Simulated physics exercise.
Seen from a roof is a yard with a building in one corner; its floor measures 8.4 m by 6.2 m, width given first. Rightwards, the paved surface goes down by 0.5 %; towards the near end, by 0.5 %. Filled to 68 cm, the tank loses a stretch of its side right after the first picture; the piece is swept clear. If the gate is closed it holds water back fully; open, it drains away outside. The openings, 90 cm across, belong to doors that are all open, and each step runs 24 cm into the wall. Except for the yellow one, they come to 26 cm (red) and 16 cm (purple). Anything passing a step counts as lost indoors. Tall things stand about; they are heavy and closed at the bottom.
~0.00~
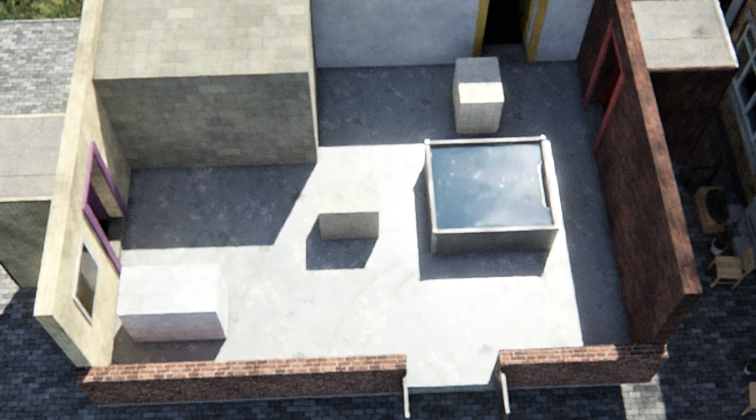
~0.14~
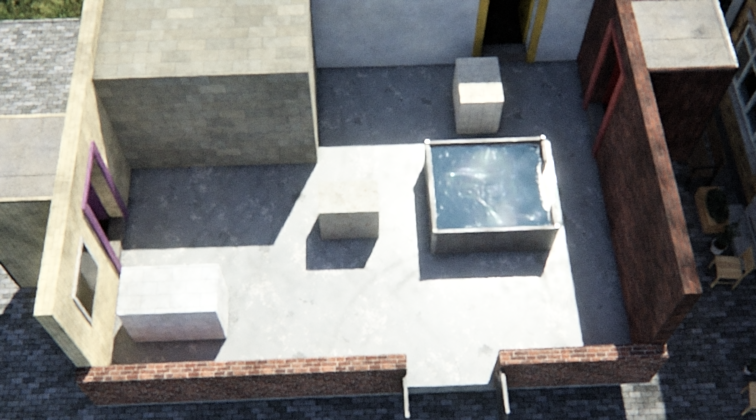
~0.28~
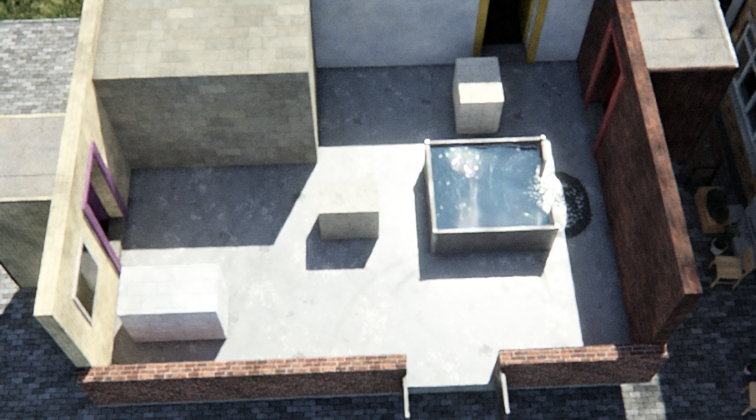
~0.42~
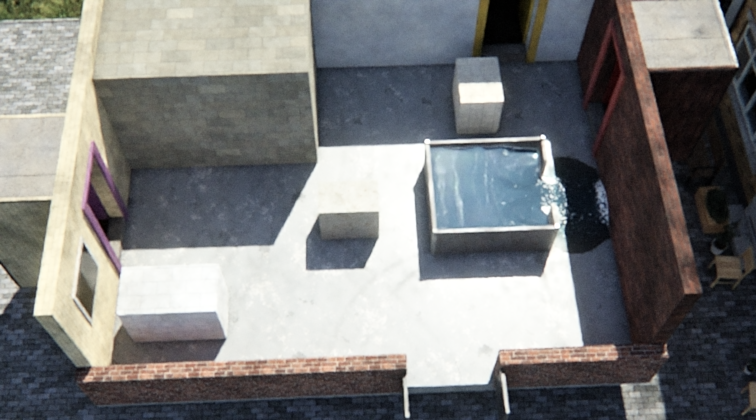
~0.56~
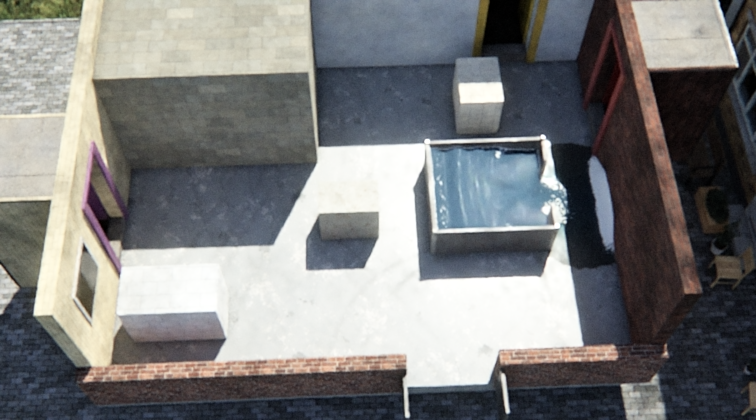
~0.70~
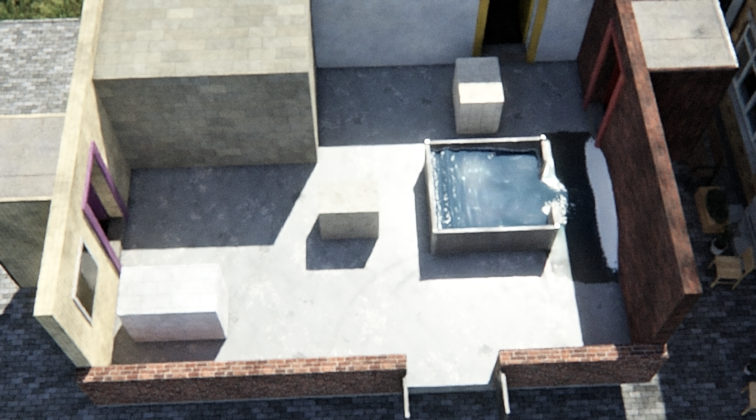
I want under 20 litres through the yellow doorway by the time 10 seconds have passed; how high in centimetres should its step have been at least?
I would say 13 cm.
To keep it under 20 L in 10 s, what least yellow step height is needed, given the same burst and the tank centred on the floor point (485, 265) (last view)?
About 13.0 cm.
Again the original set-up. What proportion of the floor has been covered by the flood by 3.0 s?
Approximately 35 %.
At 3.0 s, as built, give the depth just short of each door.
Lab note, cm: Yellow 18; red 10; purple 0.
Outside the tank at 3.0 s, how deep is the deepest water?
Roughly 27 cm.
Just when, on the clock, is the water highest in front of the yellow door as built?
Approximately 2.6 s.
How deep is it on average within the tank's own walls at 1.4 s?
I'd put it near 46 cm.
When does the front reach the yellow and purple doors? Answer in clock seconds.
The flood turns up at yellow at 1.8 s and at purple at 8.5 s.
After 1.4 s water covers 15 % of the floor, deepest (48 cm) near (599, 207); it has not reached the yellow door.
After 3.0 s water covers 35 % of the floor, deepest (27 cm) near (589, 208); 18 cm at the yellow door, 0 litres in over its 25 cm step.
After 10.0 s water covers 95 % of the floor, deepest (11 cm) near (599, 207); 8 cm at the yellow door, 0 litres in over its 25 cm step.
At the yellow door as built, the water arrived by 1.9 s and peaked near 19 cm at 2.6 s.
Run again over the same 10 s with other heights there, 39 litres in over 11 cm, 9 litres over 15 cm. The limit of 20 litres is kept from about 13 cm up.
